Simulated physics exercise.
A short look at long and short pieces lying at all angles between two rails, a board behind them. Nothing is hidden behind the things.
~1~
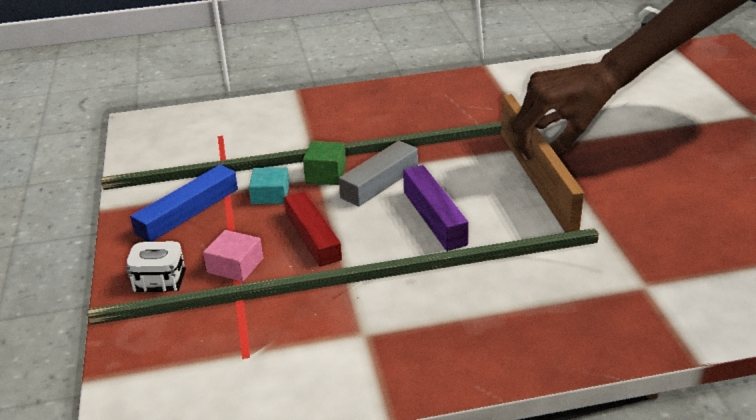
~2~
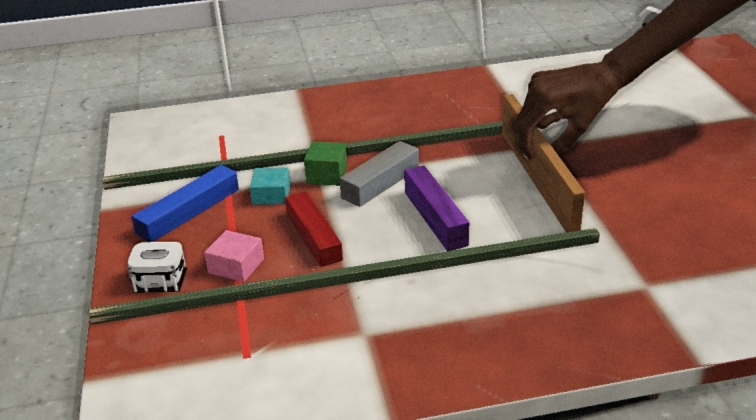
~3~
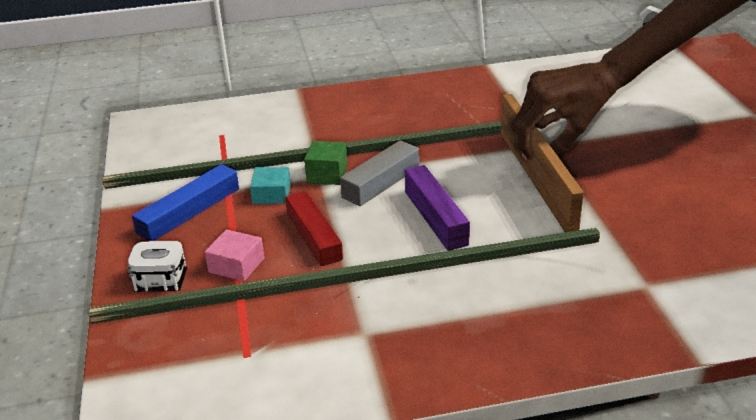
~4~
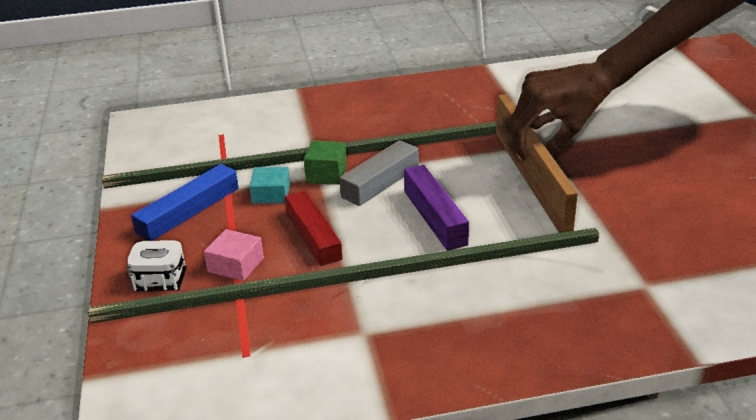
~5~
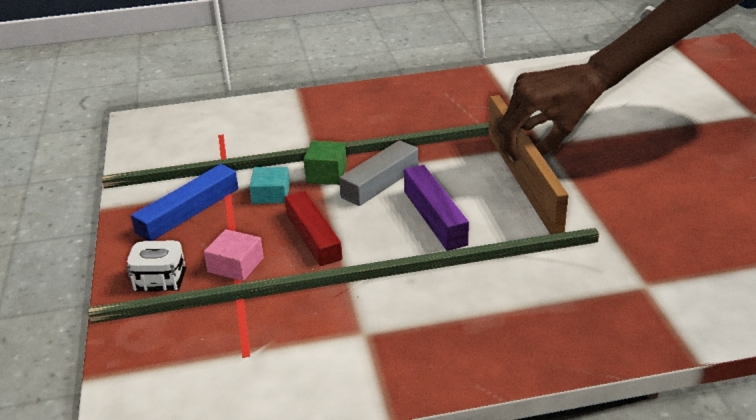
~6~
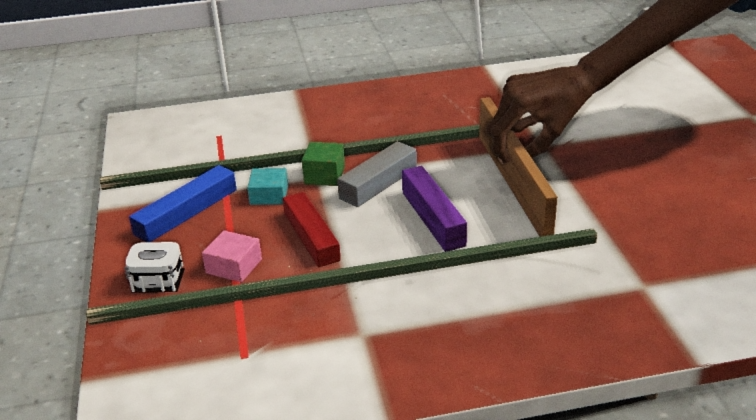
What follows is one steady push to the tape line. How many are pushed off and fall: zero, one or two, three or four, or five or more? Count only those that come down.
As it turns out, the number that fall off is zero.
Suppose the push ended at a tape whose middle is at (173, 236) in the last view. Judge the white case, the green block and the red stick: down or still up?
The white case comes down, the green block holds on, the red stick holds on.
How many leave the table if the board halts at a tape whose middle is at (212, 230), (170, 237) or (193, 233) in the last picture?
Down on the floor: 1, 2 and 2.
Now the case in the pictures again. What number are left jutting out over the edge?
The number is 2.
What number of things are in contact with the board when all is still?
In contact: 2.
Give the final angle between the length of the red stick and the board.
About 35°.
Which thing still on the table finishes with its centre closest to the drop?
That is the white case.
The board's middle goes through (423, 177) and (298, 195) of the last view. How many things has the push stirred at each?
The counts are 2 and 7.
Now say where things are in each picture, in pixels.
The first picture shows white case (157, 267); blue stick (186, 202); pink block (234, 256); board (538, 160); tape (231, 228).
The second picture shows blue stick (187, 202); red stick (313, 227).
The third picture shows pink block (235, 255); board (538, 160).
The fourth picture shows white case (158, 266); green block (326, 163).
The fifth picture shows blue stick (187, 201); purple stick (435, 206).
The sixth picture shows white case (156, 268); blue stick (185, 202); pink block (232, 256); board (514, 164); tape (230, 228).
Soon after, none off yet; white case at rest near (156, 268); blue stick at rest near (185, 202); pink block at rest near (232, 256).
At rest, the number that fall off is zero.
